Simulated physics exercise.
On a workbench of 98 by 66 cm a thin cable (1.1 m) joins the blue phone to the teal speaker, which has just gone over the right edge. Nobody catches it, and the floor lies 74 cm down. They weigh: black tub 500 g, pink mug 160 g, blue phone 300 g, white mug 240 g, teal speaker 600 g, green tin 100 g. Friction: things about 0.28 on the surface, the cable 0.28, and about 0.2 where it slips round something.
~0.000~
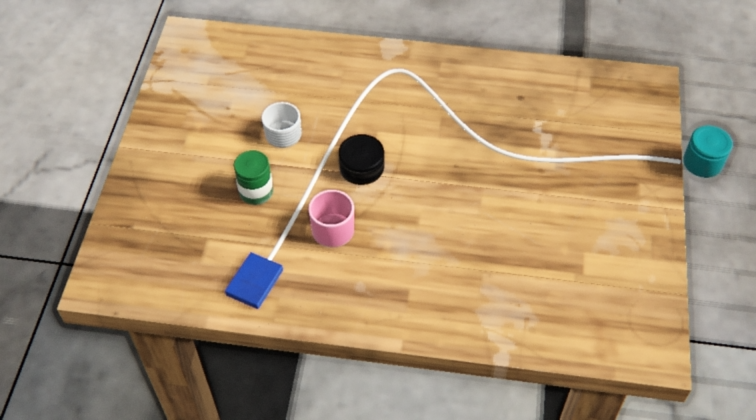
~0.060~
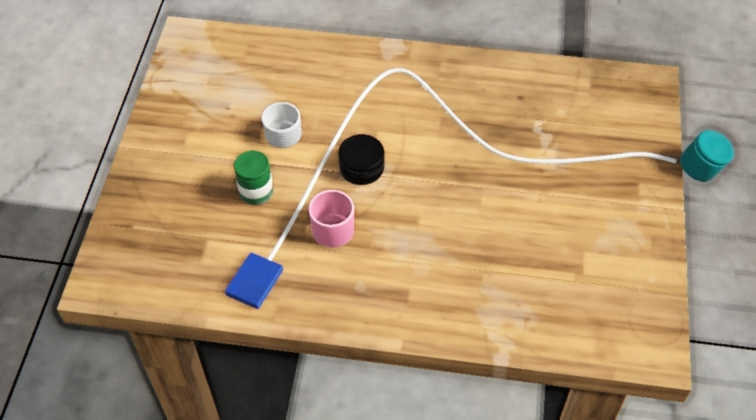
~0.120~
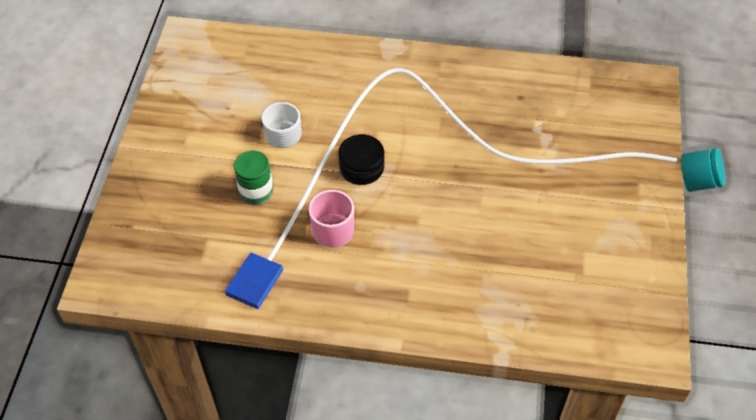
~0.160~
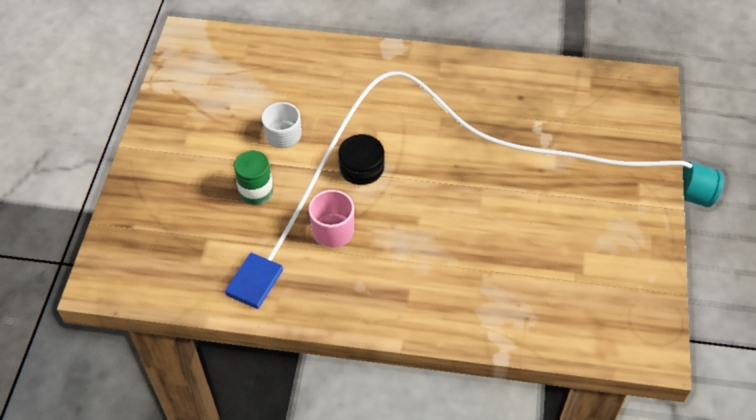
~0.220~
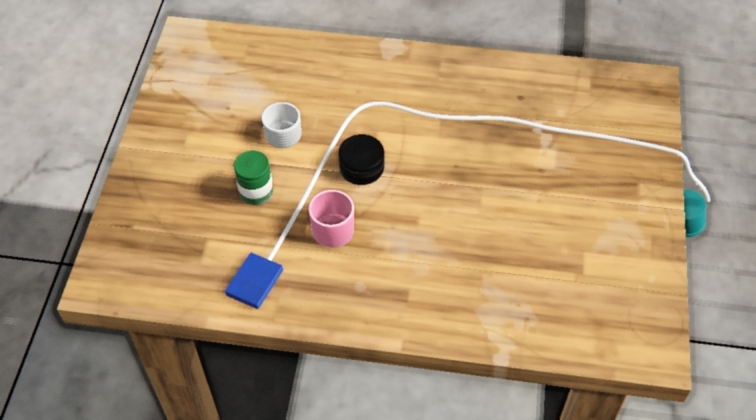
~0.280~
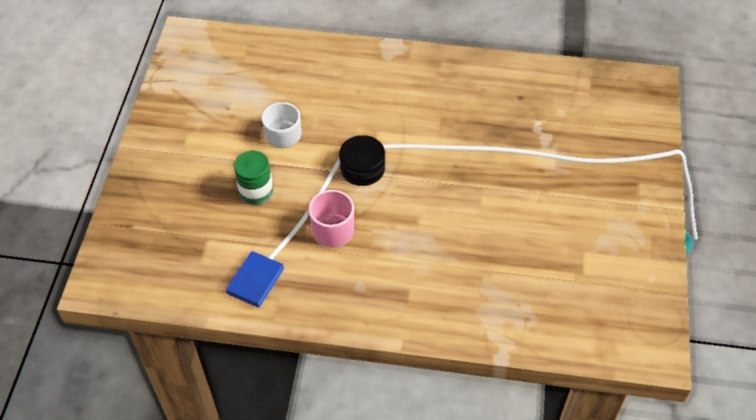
The teal speaker drops past the table's right edge, pulling the white cable against the black tub.
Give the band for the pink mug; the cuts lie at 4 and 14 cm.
The pink mug shifts a middling way.
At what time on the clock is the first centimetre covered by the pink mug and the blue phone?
About: Pink mug 0.40 s, blue phone 0.30 s.
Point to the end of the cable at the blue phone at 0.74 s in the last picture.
At about (551, 113).
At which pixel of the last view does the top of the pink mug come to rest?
Near (379, 192).
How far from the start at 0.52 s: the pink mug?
Pink mug 6 cm.
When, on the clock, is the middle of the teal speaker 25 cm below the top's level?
That is: 0.28 s.
After 0.5 s, the cable's tail end at (362, 184); pink mug 7 cm off its start, blue phone 24 cm off its start, black tub 16 cm off its start.
After 0.7 s, the cable's tail end at (551, 113); pink mug 8 cm off its start, blue phone 58 cm off its start, black tub 22 cm off its start.
After 1.0 s, the cable's tail end at (690, 76); pink mug 8 cm off its start at (379, 192), blue phone 85 cm off its start at (672, 78), black tub 22 cm off its start at (445, 234).
After 1.2 s, the cable has left the top; pink mug 8 cm off its start, blue phone over the edge, black tub 22 cm off its start.
After 2.4 s, the cable has left the top; pink mug 8 cm off its start at (379, 192), blue phone over the edge, black tub 22 cm off its start at (445, 234), teal speaker over the edge.
